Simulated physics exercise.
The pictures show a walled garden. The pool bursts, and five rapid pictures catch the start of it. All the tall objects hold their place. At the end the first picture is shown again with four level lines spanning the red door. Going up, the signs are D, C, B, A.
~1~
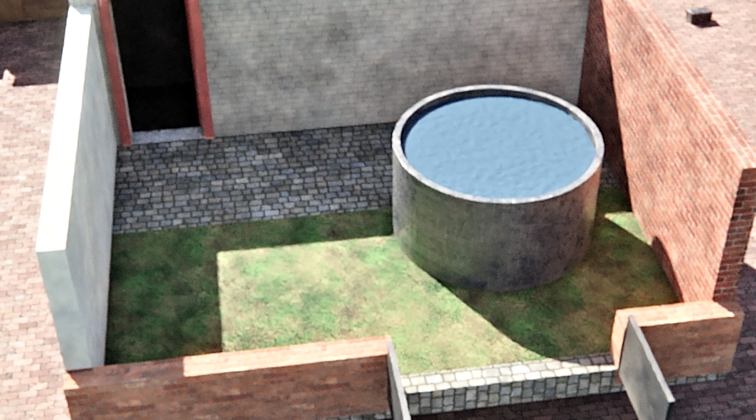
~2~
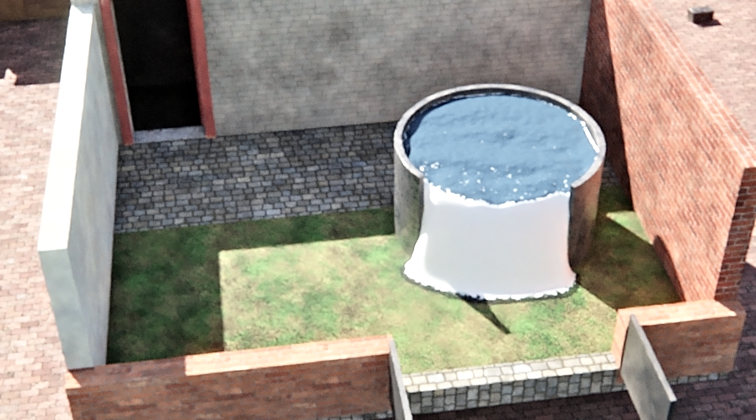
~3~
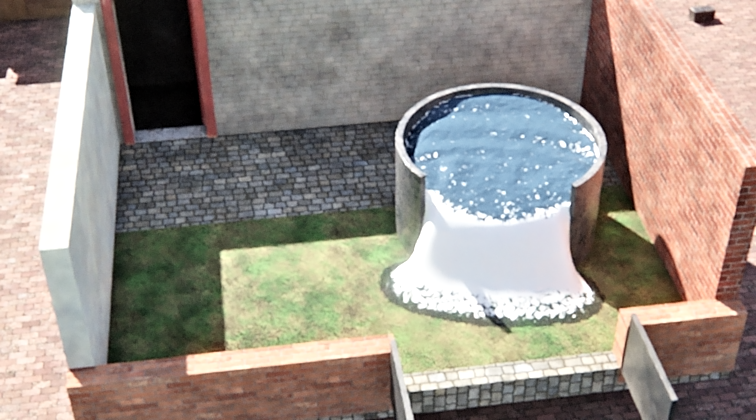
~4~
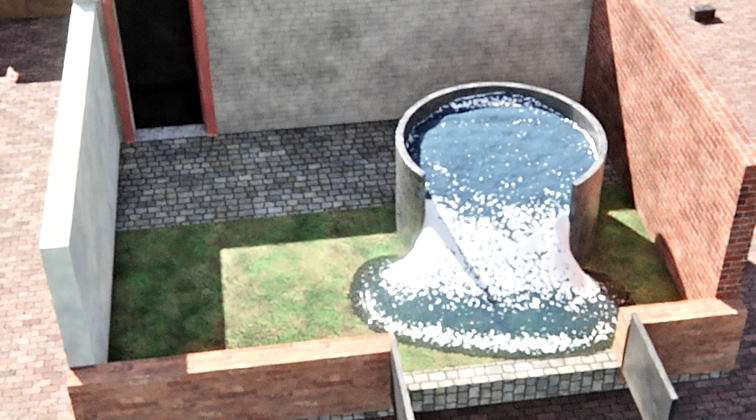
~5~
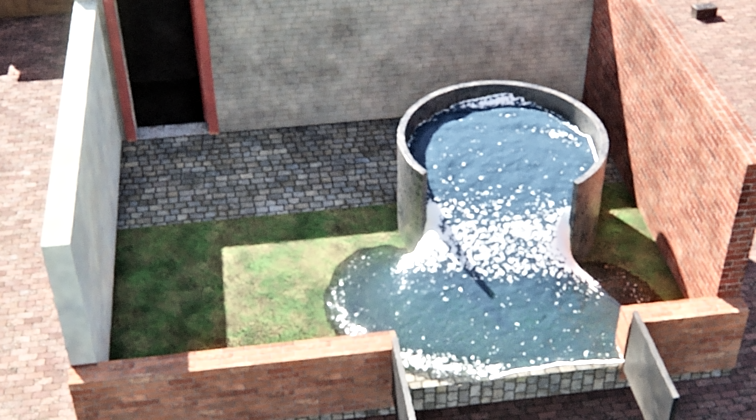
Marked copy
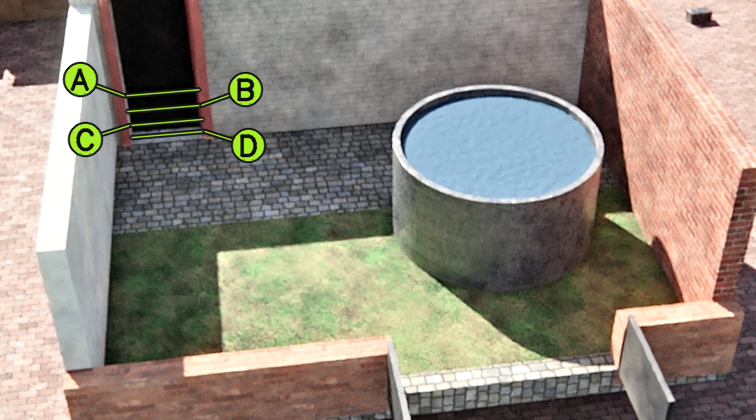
In a walled garden, a round pool of still blue water opened at the front, and the water poured out in a white, foamy sheet, then spread across the grass toward the open gate.
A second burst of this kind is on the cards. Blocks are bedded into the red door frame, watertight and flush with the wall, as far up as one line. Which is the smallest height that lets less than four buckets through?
Line D.
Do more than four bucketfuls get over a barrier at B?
No.
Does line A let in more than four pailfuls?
No.
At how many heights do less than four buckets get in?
All four.
On the marked copy, A at (162, 92); B at (164, 108); C at (166, 122); D at (168, 134); from the bottom up D, C, B, A.
Choosing A, nothing gets over.
Choosing B, nothing gets over.
Choosing C, nothing gets over.
Choosing D, nothing gets over.
